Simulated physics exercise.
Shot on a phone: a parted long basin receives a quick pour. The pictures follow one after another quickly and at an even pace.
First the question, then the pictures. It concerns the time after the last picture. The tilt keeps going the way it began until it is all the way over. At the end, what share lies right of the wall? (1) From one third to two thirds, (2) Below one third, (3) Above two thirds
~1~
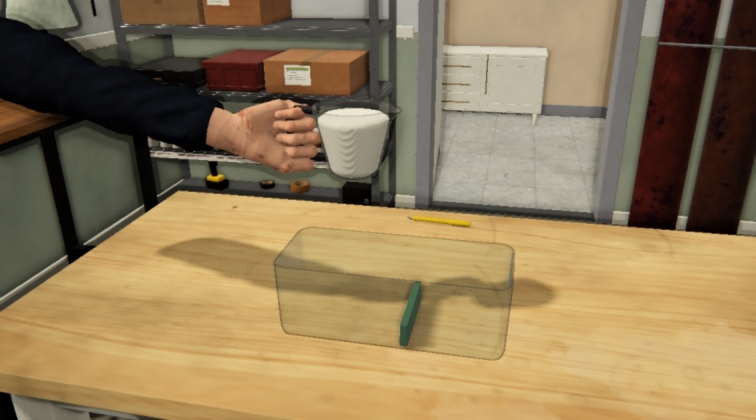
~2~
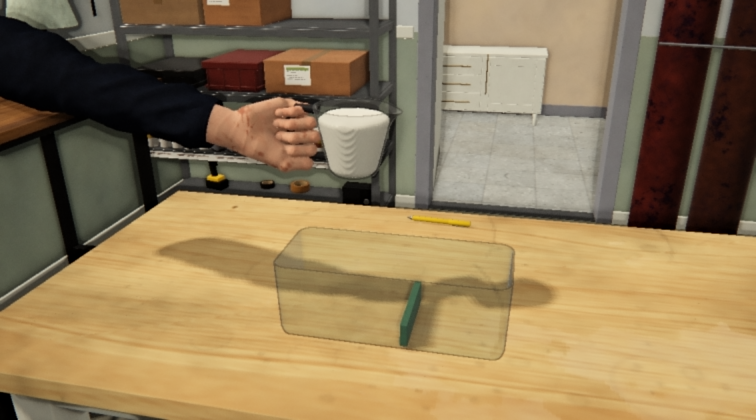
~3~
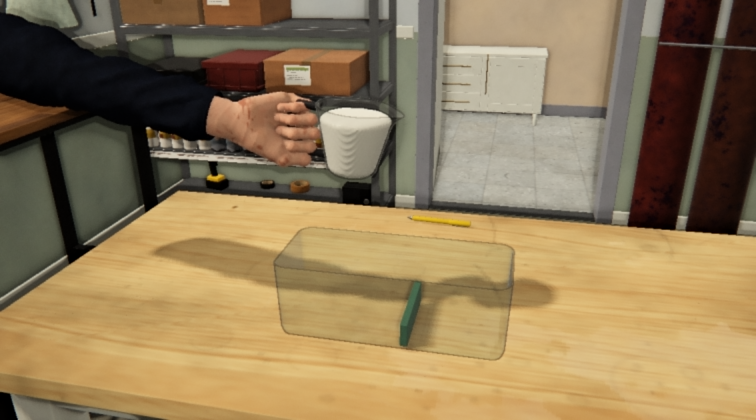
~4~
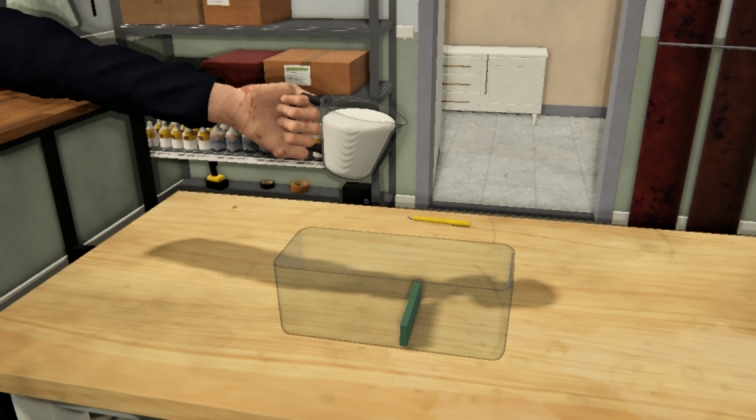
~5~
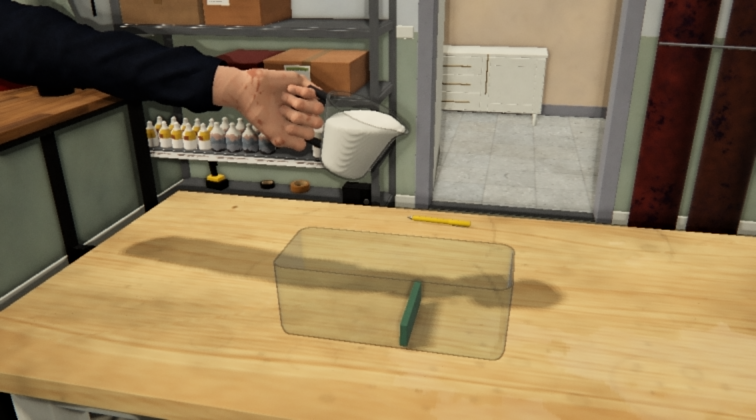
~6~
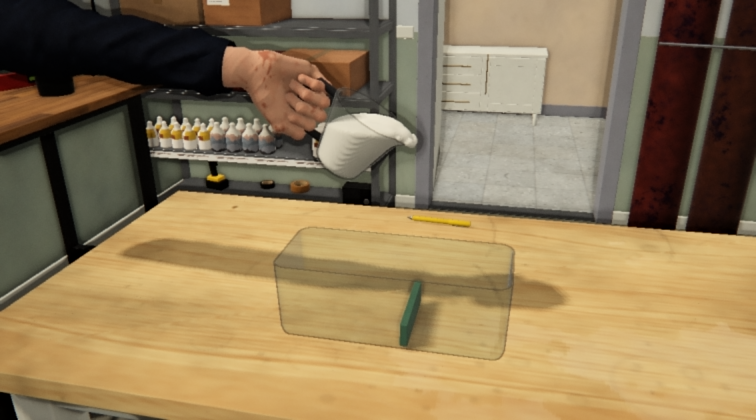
3, above two thirds.
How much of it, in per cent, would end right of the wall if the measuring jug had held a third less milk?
About 80 per cent.
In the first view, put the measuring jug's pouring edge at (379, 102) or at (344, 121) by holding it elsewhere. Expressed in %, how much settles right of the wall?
In order, roughly 60 percent and 5 percent.
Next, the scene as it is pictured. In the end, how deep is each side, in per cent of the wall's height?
Roughly 10 percent left, 50 percent right.
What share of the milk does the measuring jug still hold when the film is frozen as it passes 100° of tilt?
30 per cent, approximately.
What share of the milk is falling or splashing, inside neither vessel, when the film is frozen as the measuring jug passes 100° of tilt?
Roughly 35 in a hundred.
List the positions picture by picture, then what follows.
In the first frame, tilt 0°; pouring edge (402, 110); surface from (320, 115) to (390, 118); the long basin's rim runs from (288, 246) to (513, 268); the wall's top is at (411, 303).
In the second frame, tilt 2°; pouring edge (403, 112); surface from (321, 114) to (391, 119).
In the third frame, tilt 6°; pouring edge (405, 116); surface from (324, 113) to (392, 120).
In the fourth frame, tilt 13°; pouring edge (408, 123); surface from (327, 113) to (397, 122).
In the fifth frame, tilt 23°; pouring edge (410, 132); surface from (329, 117) to (404, 125).
In the sixth frame, tilt 34°; pouring edge (411, 144); surface from (329, 122) to (403, 132); 4 per cent is over the edge.
A moment on, the measuring jug is tipped right over and 30 per cent is still to pour, 0 is left of the wall and 33 right of it.
Next, the measuring jug is tipped right over and 1 per cent is still to pour, 9 is left of the wall and 84 right of it.
Then the measuring jug is tipped right over and 0 per cent is still to pour, 13 is left of the wall and 85 right of it.
Later the measuring jug is tipped right over and 0 per cent is still to pour, 13 is left of the wall and 84 right of it.
Finally, 13 per cent lies left of the wall, 84 right of it and 2 outside.
